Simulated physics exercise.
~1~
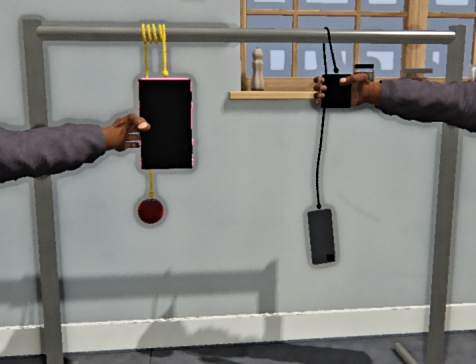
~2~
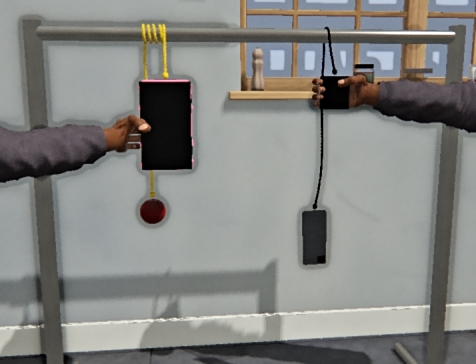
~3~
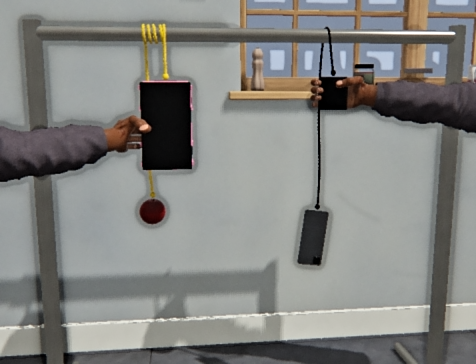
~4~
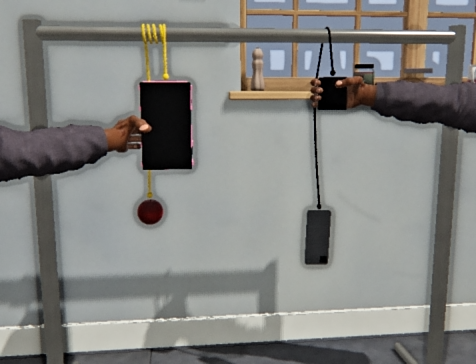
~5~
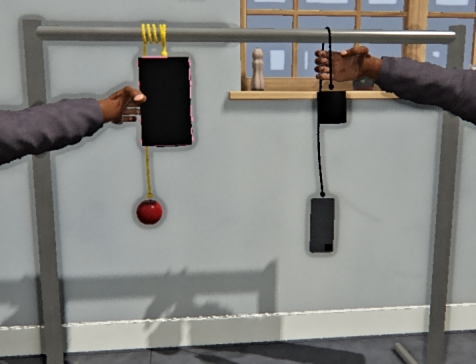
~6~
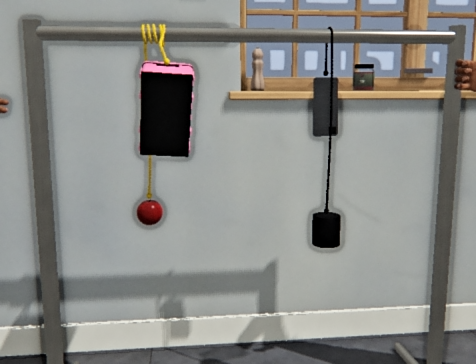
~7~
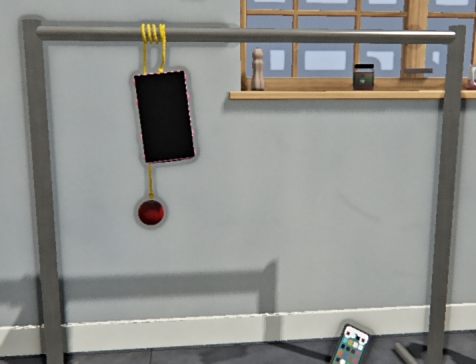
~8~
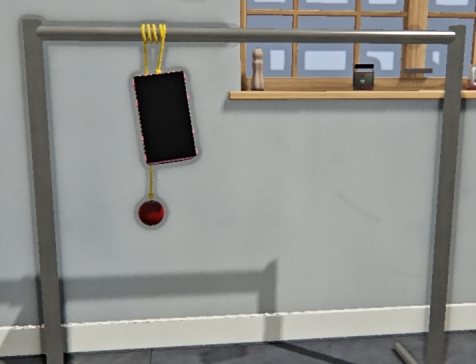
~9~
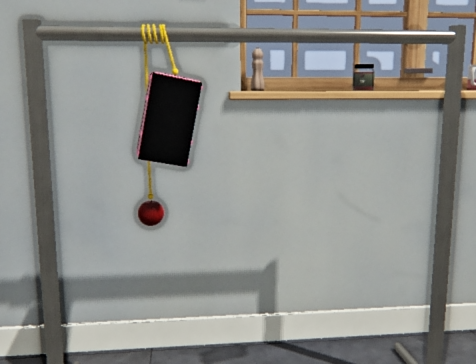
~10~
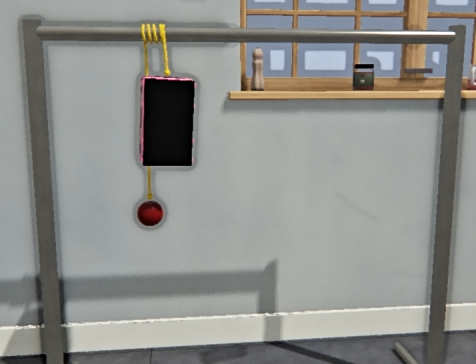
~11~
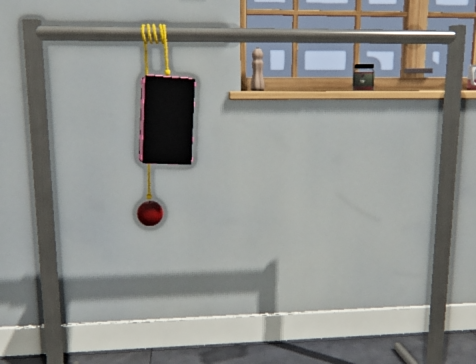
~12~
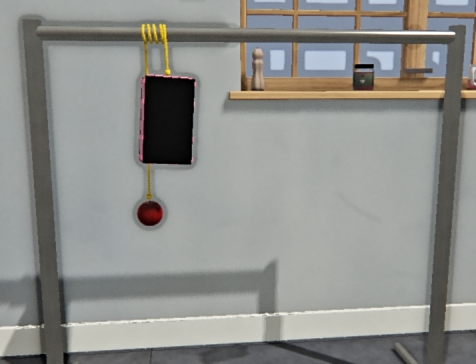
Two hands hold dark objects hung by cords from a grey metal bar, in a fixed view facing a pale wall with a wooden window at upper right. At left, a black-faced, pink-edged case hangs on a yellow cord wrapped around the bar, with a red ball below it. At right, a hand grips a small black block whose black cord runs over the bar to a dark phone hanging lower. Both hands let go and withdraw. The block drops as the phone rises, and both fall out of sight, while the case sways slightly and stays hanging above the ball.
